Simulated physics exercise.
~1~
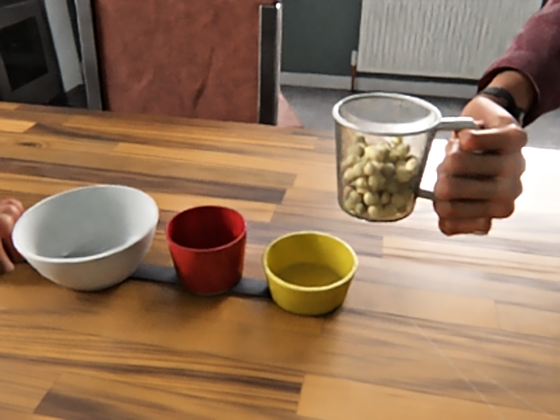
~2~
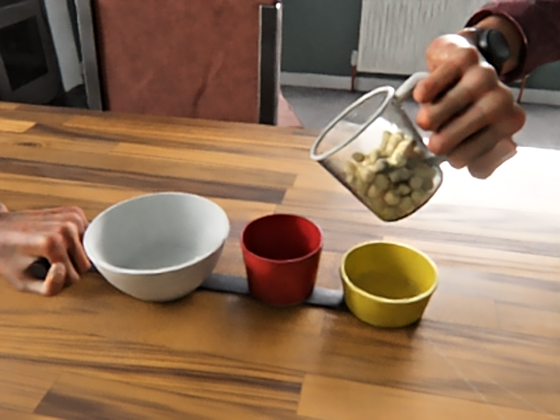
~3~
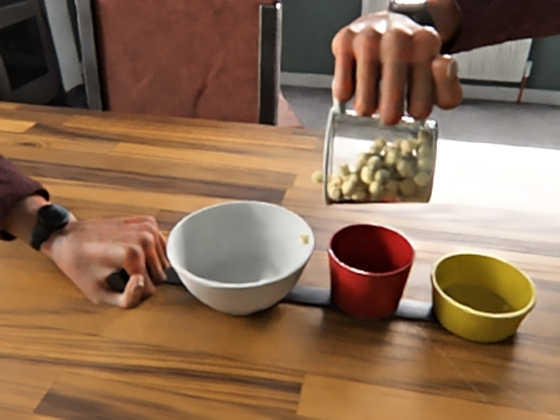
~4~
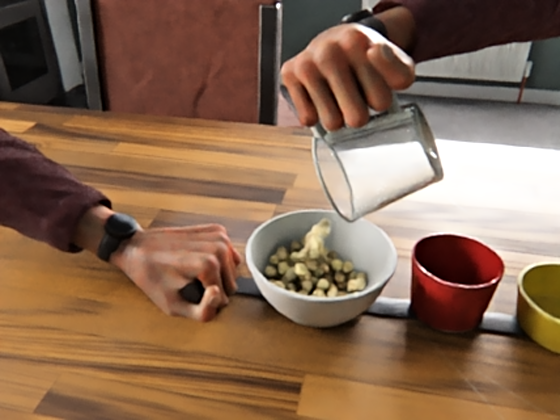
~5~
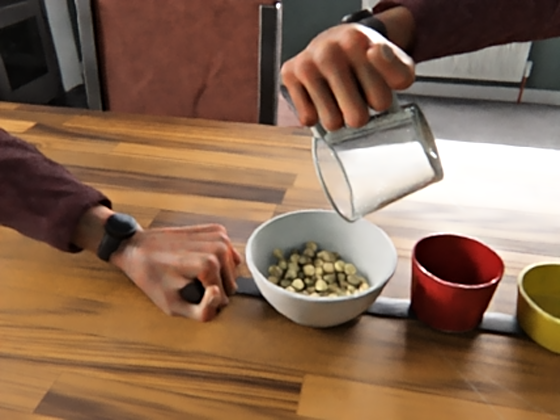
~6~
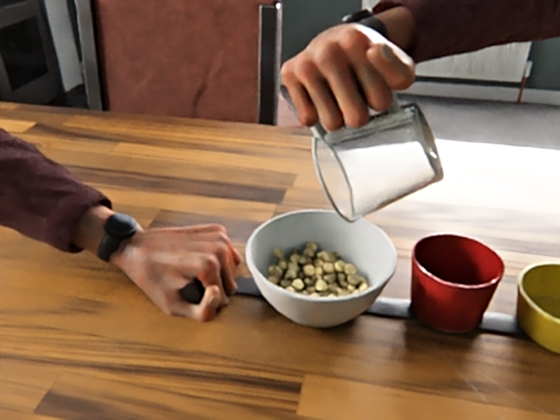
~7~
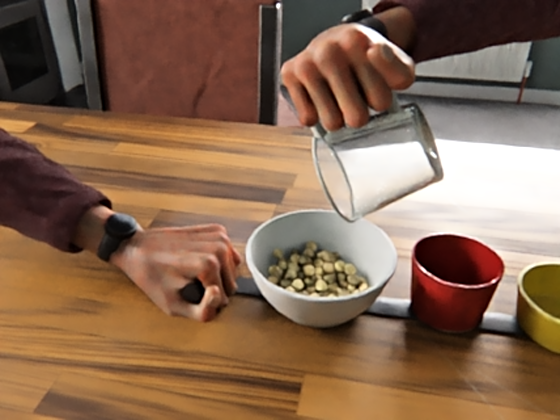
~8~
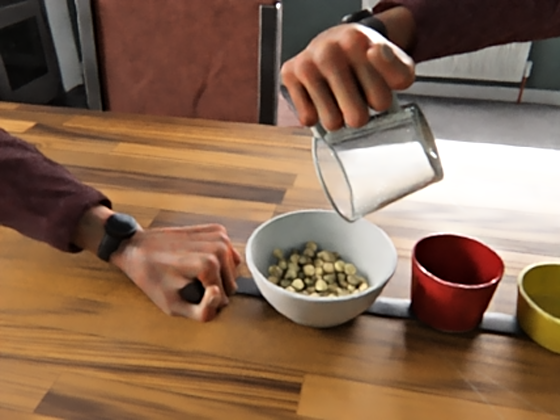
Joined dishes sliding right along a wooden table as a hand tips a clear cup of nuts into the white bowl.
